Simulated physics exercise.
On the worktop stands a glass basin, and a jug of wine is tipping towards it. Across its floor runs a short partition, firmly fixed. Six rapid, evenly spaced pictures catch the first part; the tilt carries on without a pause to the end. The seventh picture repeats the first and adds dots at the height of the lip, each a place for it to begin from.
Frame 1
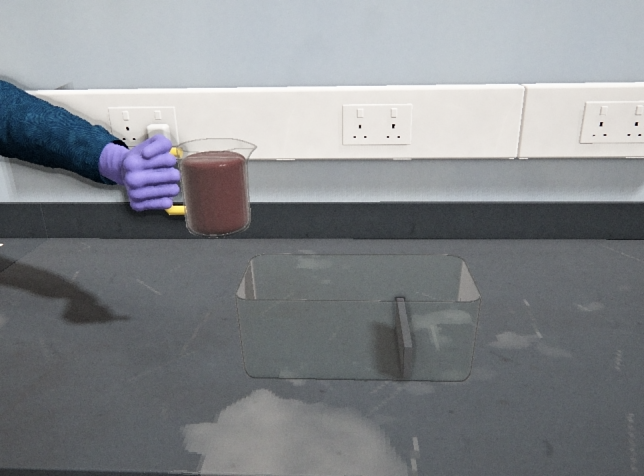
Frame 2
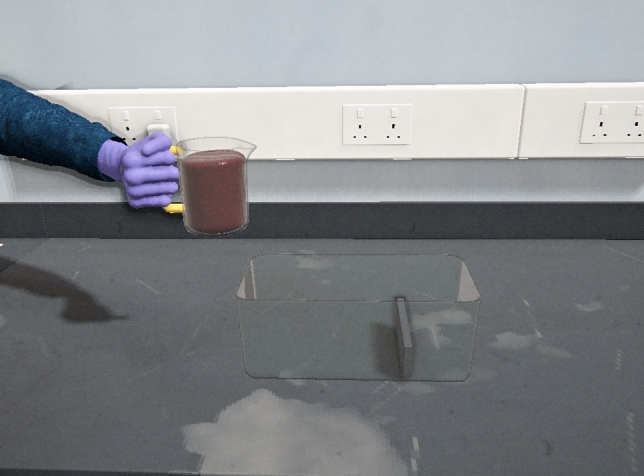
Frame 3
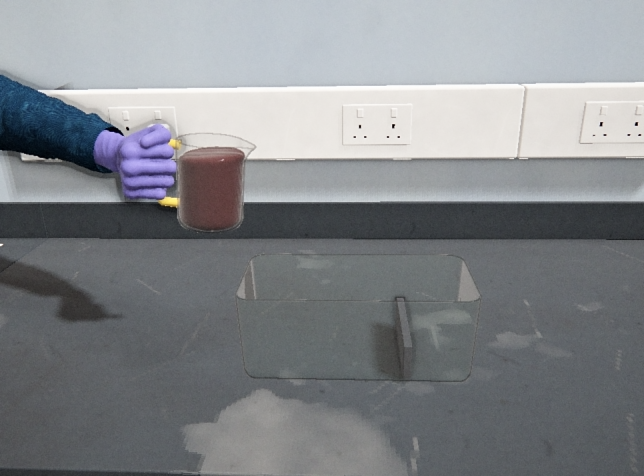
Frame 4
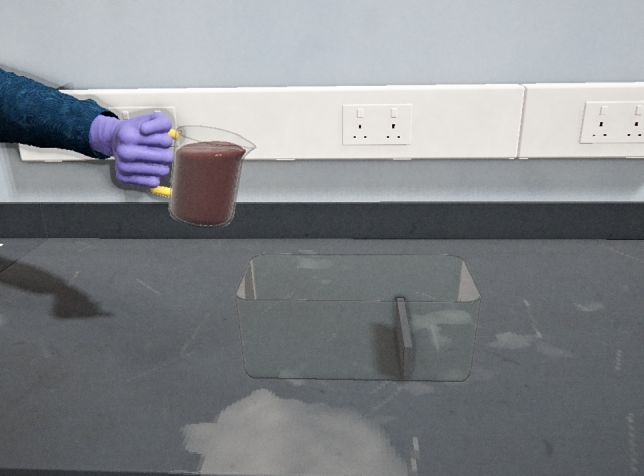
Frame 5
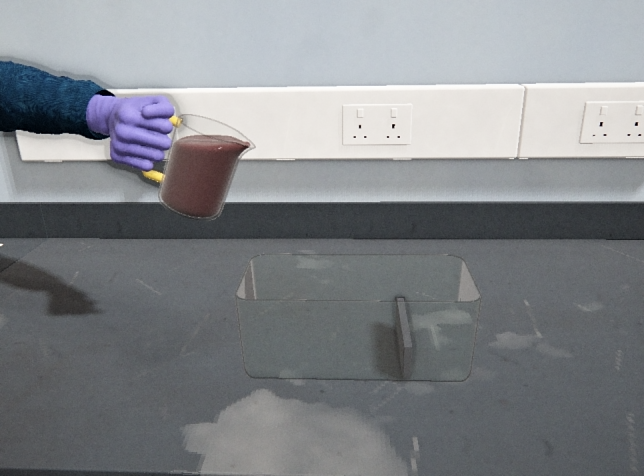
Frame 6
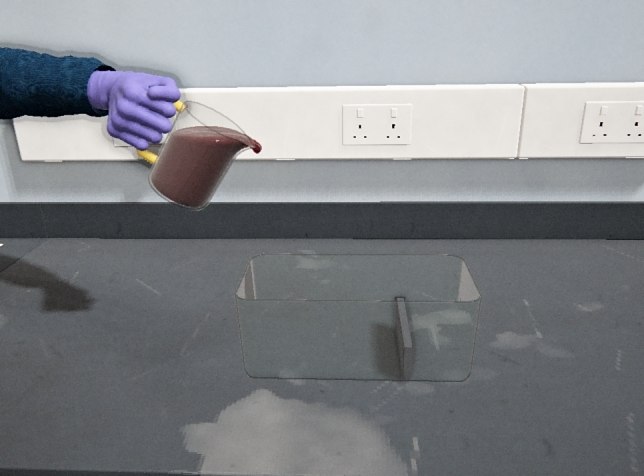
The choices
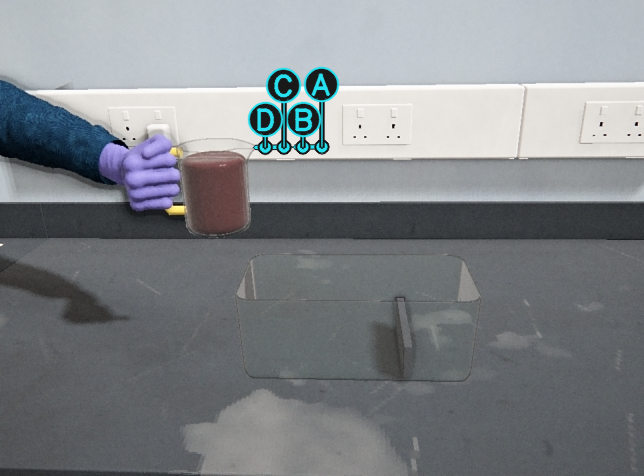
The clip opens on a gloved hand holding a jug of dark reddish liquid upright, above and left of a glass basin with a short partition on a grey worktop. The hand gradually tilts the jug to the right, and finally a little liquid edges over its lip.
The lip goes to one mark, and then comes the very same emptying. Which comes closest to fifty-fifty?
I would pick place A.
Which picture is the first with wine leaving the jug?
Picture 6.
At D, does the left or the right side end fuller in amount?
The left one.
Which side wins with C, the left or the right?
The left side.
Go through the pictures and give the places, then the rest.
Upright, lip at (255, 147); basin from (244, 373) to (471, 377); top of the wall at (404, 320); nothing has left yet, in the first frame.
Upright, lip at (255, 147); nothing has left yet, in the second frame.
Tipped about 6°, lip at (255, 147); nothing has left yet, in the third frame.
Tipped about 13°, lip at (254, 147); nothing has left yet, in the fourth frame.
Tipped about 22°, lip at (254, 147); nothing has left yet, in the fifth frame.
Tipped about 33°, lip at (253, 146); wine is over the lip, down to (258, 150), in the sixth frame.
On the marked copy, A at (321, 146); B at (302, 147); C at (284, 147); D at (265, 147).
Choosing A, about 46 % ends left of the wall and 51 % right of it; 3 % is lost outside.
Choosing B, about 87 % ends left of the wall and 10 % right of it; 3 % is lost outside.
Choosing C, about 90 % ends left of the wall and 5 % right of it; 4 % is lost outside.
Choosing D, about 92 % ends left of the wall and 4 % right of it; 3 % is lost outside.
